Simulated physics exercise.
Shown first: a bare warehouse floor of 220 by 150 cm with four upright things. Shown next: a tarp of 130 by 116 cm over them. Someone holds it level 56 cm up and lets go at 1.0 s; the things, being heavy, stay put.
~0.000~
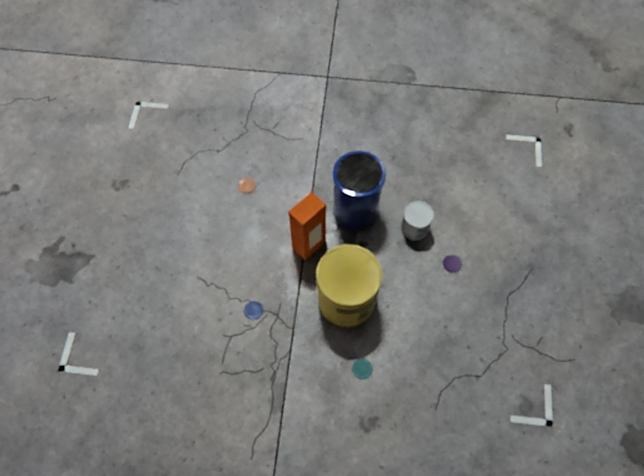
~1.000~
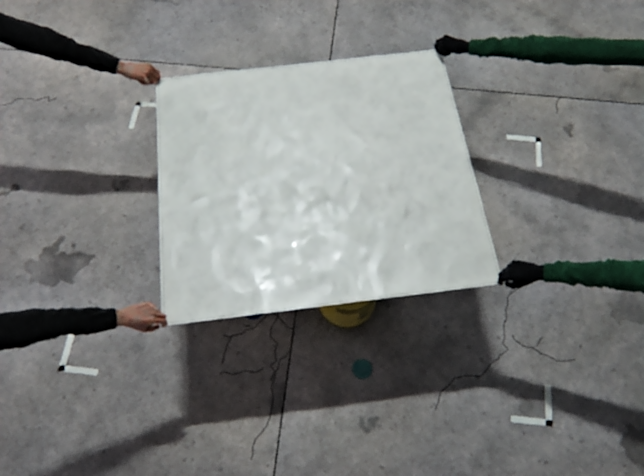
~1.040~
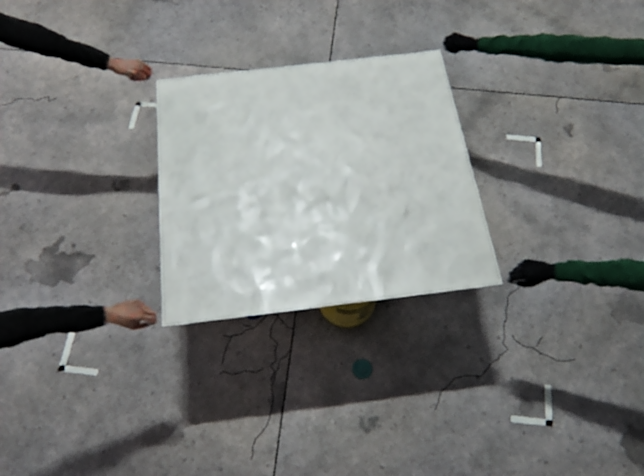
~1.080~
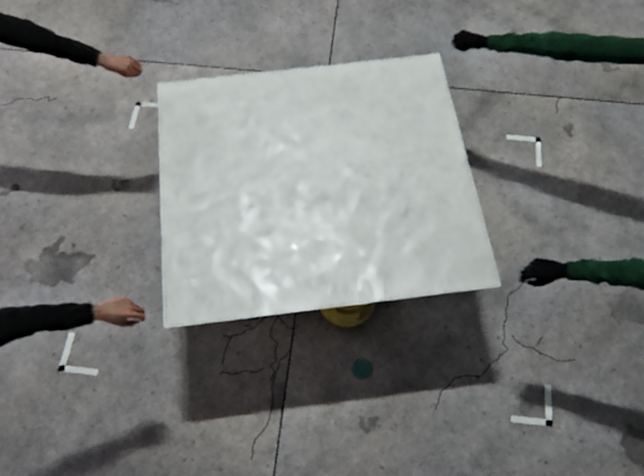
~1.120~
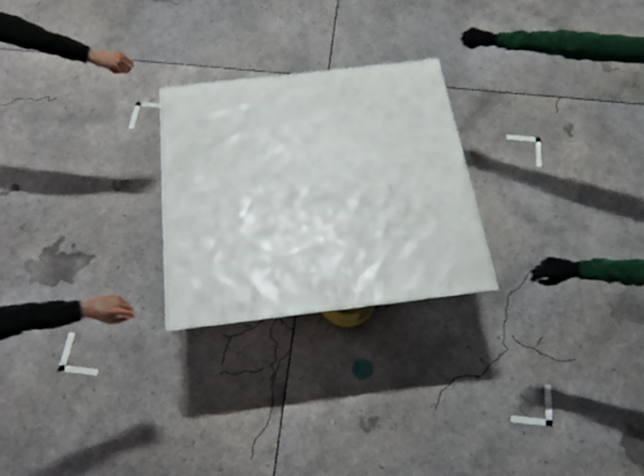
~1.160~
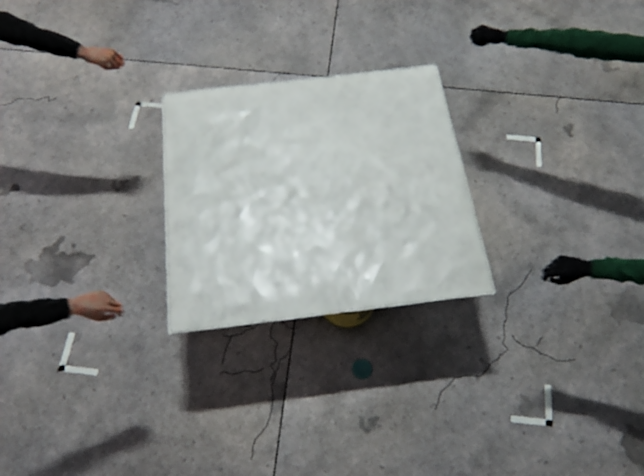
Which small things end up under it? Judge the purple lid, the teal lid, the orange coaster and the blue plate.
The purple lid remains in the open, the teal lid stays uncovered, the orange coaster vanishes under it, the blue plate vanishes under it.
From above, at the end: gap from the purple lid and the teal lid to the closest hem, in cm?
The first sits about 12 cm from the nearest hem, the second about 16 cm.
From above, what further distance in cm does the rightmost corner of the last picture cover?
Roughly 20 centimetres.
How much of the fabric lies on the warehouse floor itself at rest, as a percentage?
At rest, about 15 percent of it.
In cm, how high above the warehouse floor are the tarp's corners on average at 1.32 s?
On average the corners sit about 20 cm above the surface.
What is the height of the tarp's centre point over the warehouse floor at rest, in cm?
About 42 cm up.
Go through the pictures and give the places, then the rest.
The first frame shows shows, purple lid (452, 263); teal lid (362, 369); orange coaster (247, 185); blue plate (253, 310); yellow bucket (349, 274), 32 cm tall; orange box (307, 208), 40 cm tall; white bin (419, 214), 16 cm tall; blue pot (359, 173), 37 cm tall.
The second frame shows shows, tarp corners (162, 326) (156, 79) (440, 50) (503, 284); highest point 56 cm, lowest 56 cm.
The third frame shows shows, tarp corners (162, 327) (157, 80); highest point 55 cm, lowest 55 cm.
The fourth frame shows shows, tarp corners (164, 328) (158, 84); highest point 53 cm, lowest 53 cm.
The fifth frame shows shows, tarp corners (166, 331) (160, 89); highest point 50 cm, lowest 49 cm.
The sixth frame shows shows, tarp corners (169, 335) (163, 96) (436, 67) (495, 294); highest point 46 cm, lowest 44 cm.
By 1.3 s, 0 % of it is down, spanning 148 by 140 cm, above blue plate, orange coaster.
By 1.5 s, 5 % of it is down, spanning 126 by 121 cm, above blue plate, orange coaster.
By 1.6 s, 10 % of it is down, spanning 120 by 112 cm, above blue plate, orange coaster.
By 1.8 s, 15 % of it is down, spanning 118 by 111 cm, above blue plate, orange coaster.
By 3.3 s, 15 % of it is down, spanning 116 by 110 cm, above blue plate, orange coaster.
